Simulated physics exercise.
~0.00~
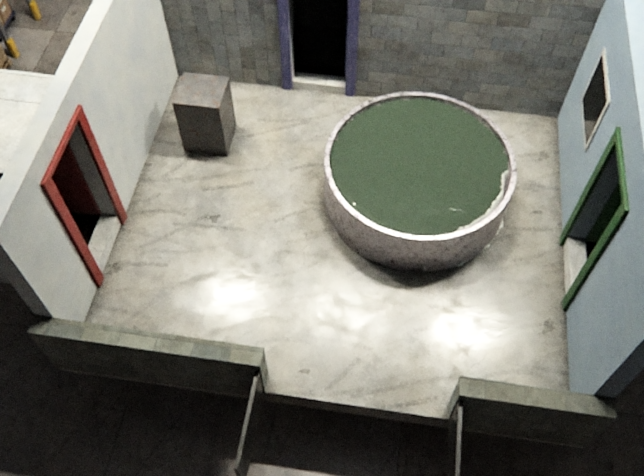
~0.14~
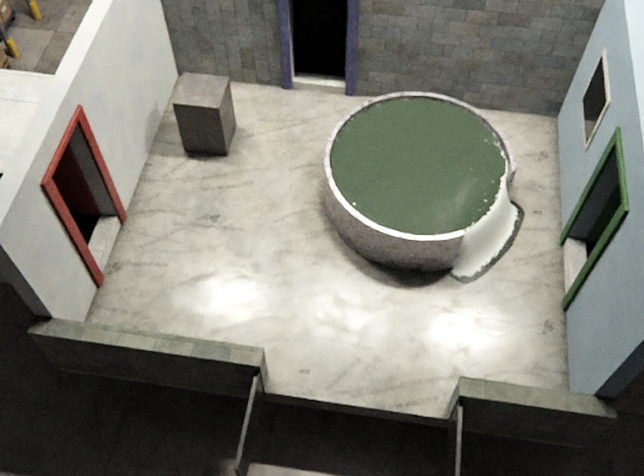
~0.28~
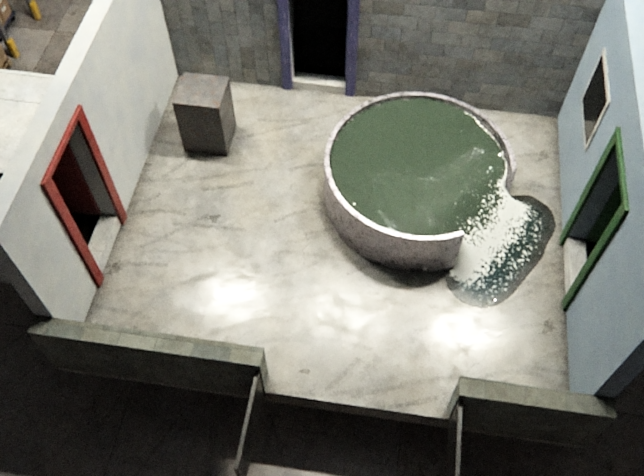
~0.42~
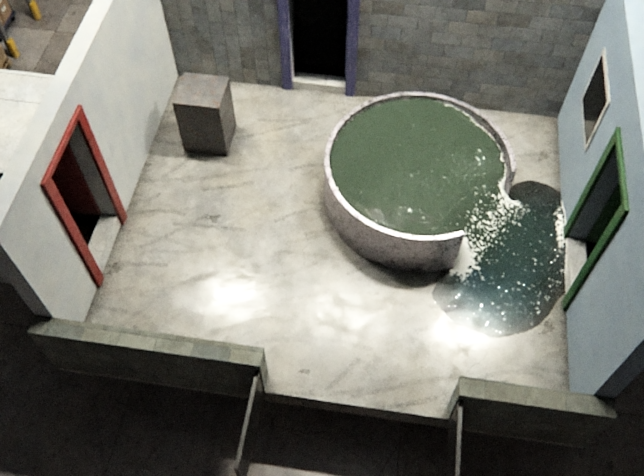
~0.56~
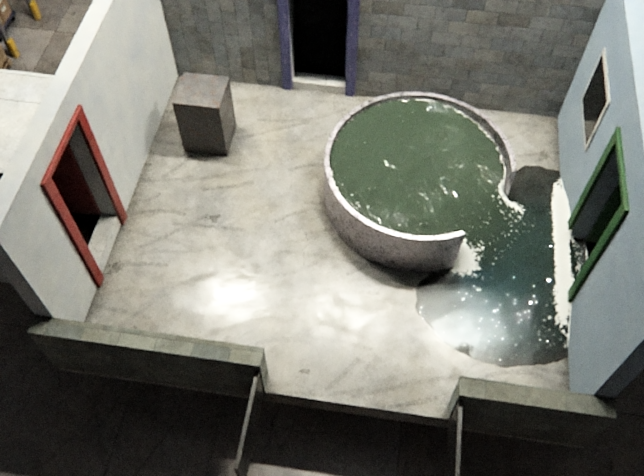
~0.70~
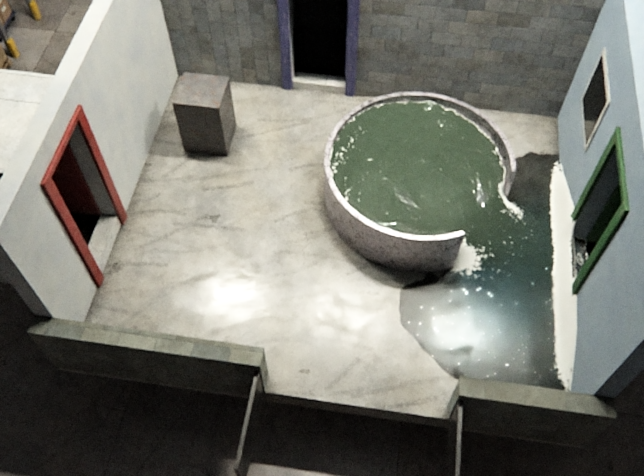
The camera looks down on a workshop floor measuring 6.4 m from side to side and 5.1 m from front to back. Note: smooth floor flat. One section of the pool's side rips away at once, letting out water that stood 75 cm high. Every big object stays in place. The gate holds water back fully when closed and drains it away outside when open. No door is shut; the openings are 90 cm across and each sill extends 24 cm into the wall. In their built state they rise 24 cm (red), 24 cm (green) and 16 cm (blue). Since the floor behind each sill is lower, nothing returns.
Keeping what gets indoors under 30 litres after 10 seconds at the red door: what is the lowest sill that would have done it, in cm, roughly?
Close to 10.5 cm is just enough.
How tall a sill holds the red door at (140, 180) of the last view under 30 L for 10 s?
It needs roughly 9.5 cm.
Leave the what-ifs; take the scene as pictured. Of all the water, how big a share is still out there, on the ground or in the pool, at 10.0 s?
Some 78 %.
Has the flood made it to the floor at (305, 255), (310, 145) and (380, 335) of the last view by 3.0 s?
So, in order, I'd say got wet, then stayed dry, then got wet.
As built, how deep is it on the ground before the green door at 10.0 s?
It stands about 10.0 centimetres deep.
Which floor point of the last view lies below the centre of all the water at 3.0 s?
Near (442, 239).
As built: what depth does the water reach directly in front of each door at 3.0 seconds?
Lab note, cm: Red 0; green 33; blue 1.
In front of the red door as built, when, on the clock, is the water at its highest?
It peaks at about 4.0 s.
After 1.4 s water covers 20 % of the floor, deepest (60 cm) near (563, 403); it has not reached the red door.
After 3.0 s water covers 65 % of the floor, deepest (42 cm) near (563, 403); it has not reached the red door.
After 10.0 s water covers 100 % of the floor, deepest (15 cm) near (366, 98); 10 cm at the red door, 0 litres in over its 24 cm sill.
At the red door as built, the water arrived by 3.4 s and peaked near 15 cm at 4.0 s.
Run again over the same 10 s with other heights there, 69 litres in over 8.5 cm, 18 litres over 11.5 cm. The limit of 30 litres is kept from about 10.5 cm up.
